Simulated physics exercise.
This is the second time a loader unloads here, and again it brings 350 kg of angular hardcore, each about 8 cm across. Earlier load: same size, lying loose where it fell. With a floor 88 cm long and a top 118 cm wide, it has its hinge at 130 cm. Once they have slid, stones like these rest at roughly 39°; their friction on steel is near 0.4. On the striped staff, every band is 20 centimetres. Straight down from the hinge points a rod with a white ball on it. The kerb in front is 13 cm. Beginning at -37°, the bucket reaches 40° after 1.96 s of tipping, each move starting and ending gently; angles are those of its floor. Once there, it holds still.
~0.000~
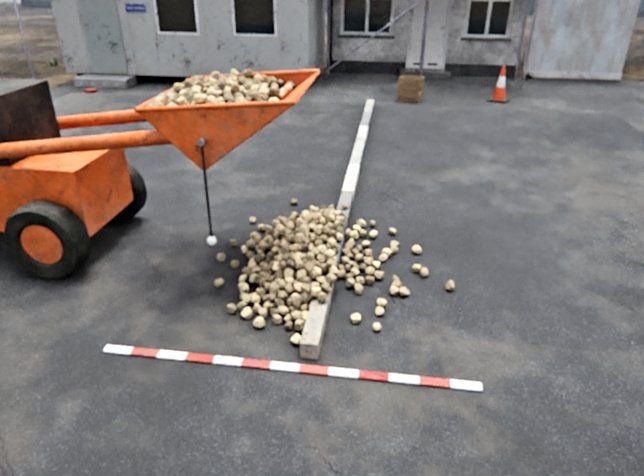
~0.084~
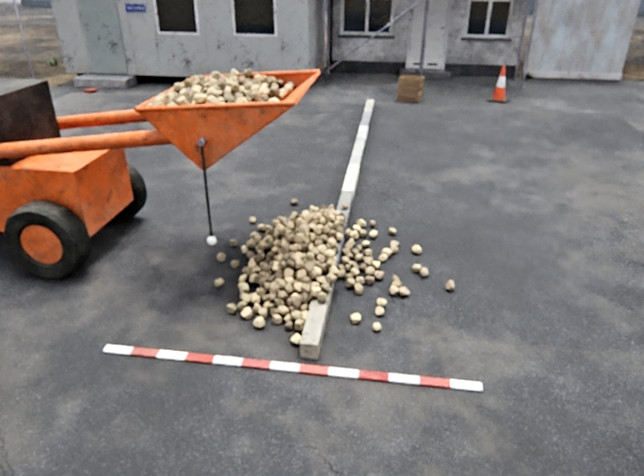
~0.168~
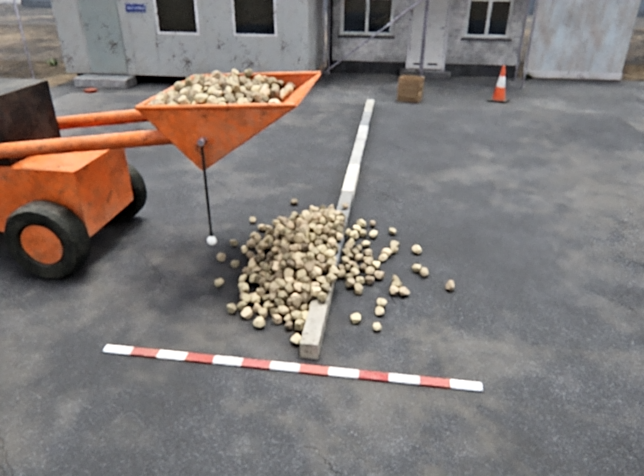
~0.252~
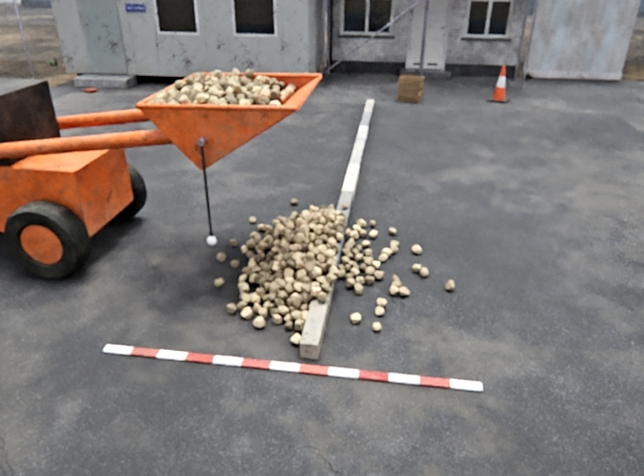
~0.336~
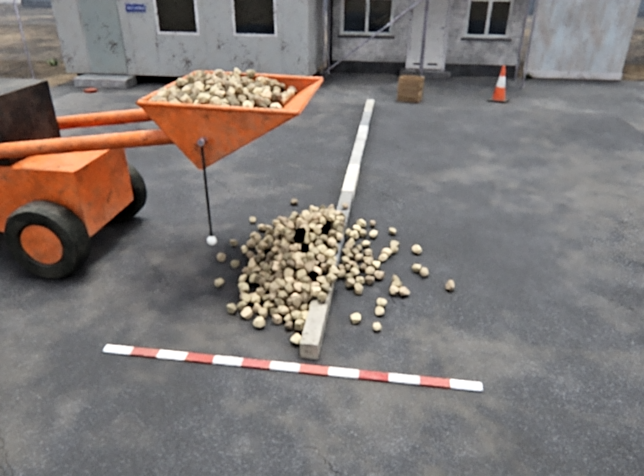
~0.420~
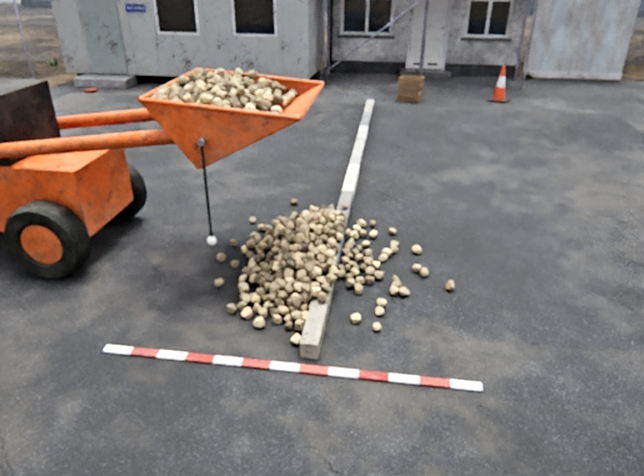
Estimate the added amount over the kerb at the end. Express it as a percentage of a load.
Roughly 62 per cent of a load.
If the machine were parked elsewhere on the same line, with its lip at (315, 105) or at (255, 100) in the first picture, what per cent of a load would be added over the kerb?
Close to 85 per cent, followed by close to 15 per cent.
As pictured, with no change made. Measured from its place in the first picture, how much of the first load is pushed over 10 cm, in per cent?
Around 10 in a hundred.
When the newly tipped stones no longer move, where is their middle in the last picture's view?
I'd put their centre close to (348, 250).
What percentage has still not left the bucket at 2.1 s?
It still holds about 35 per cent.
After 1.5 s the floor is at 28°; in per cent of one load, 99 in the bucket, 91 on this side of the kerb, 10 over the kerb; the foremost stones are at (413, 277).
After 2.1 s the floor is at 40°; in per cent of one load, 37 in the bucket, 142 on this side of the kerb, 20 over the kerb; the foremost stones are at (413, 277).
After 2.4 s the floor is at 40°; in per cent of one load, 4 in the bucket, 145 on this side of the kerb, 51 over the kerb; the foremost stones are at (425, 265).
After 5.1 s the floor is at 40°; in per cent of one load, 0 in the bucket, 128 on this side of the kerb, 72 over the kerb; the foremost stones are at (447, 263). Net gain over the kerb, 62.
